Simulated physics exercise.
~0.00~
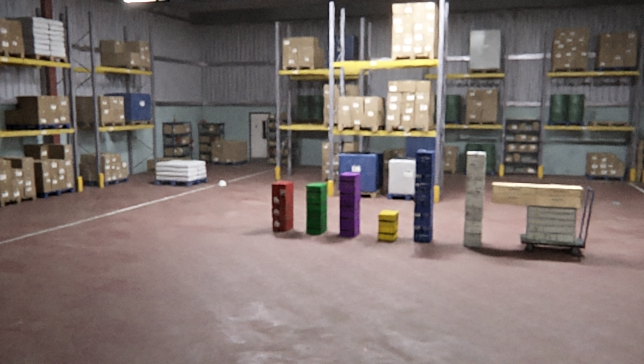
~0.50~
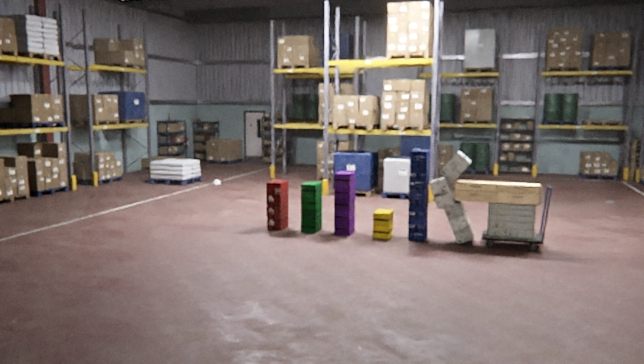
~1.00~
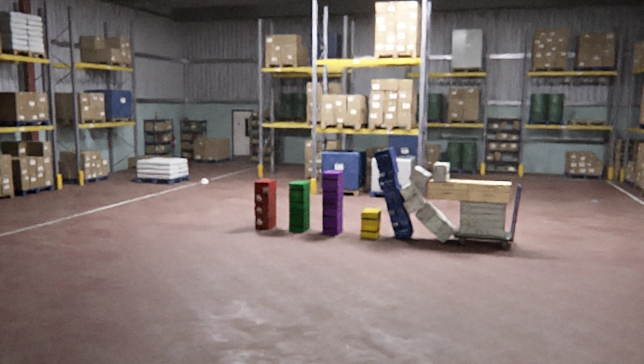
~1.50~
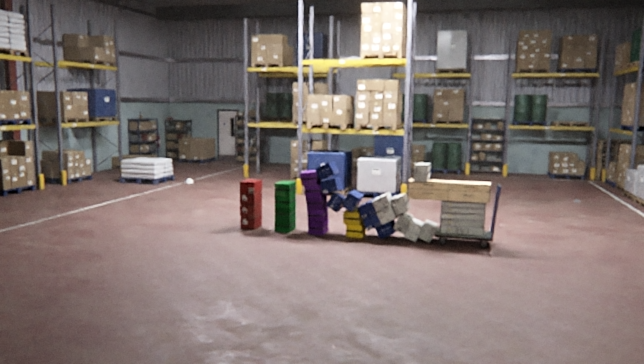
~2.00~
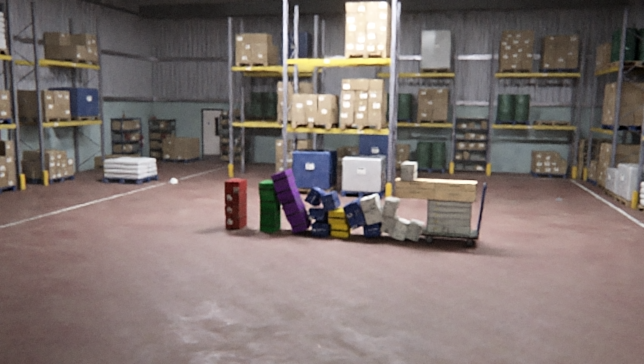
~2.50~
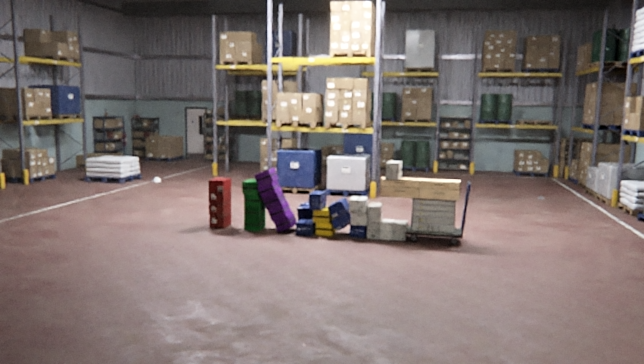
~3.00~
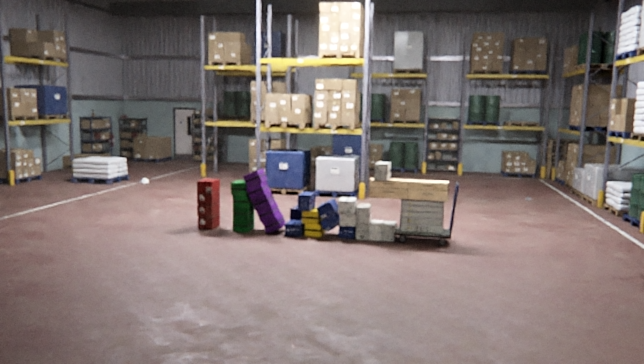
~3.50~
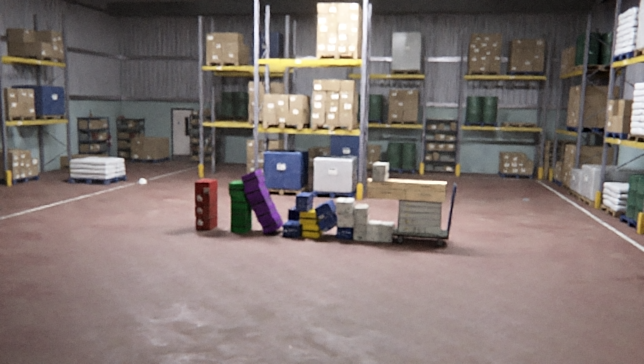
In a dim warehouse with high racks of boxes along the back, seen from across a reddish floor, a row of carton columns stands, from left, red, green, purple, short yellow, tall blue and pale. A trolley carrying a long wooden-looking case rolls in from the right, and the case knocks the pale column apart. The pale pieces push the blue column over, and it breaks up across the yellow one and tips the purple. The view pans slightly right. Finally, purple leans on the upright green, red stands untouched, and blue and pale cartons lie around the still-standing yellow ones.
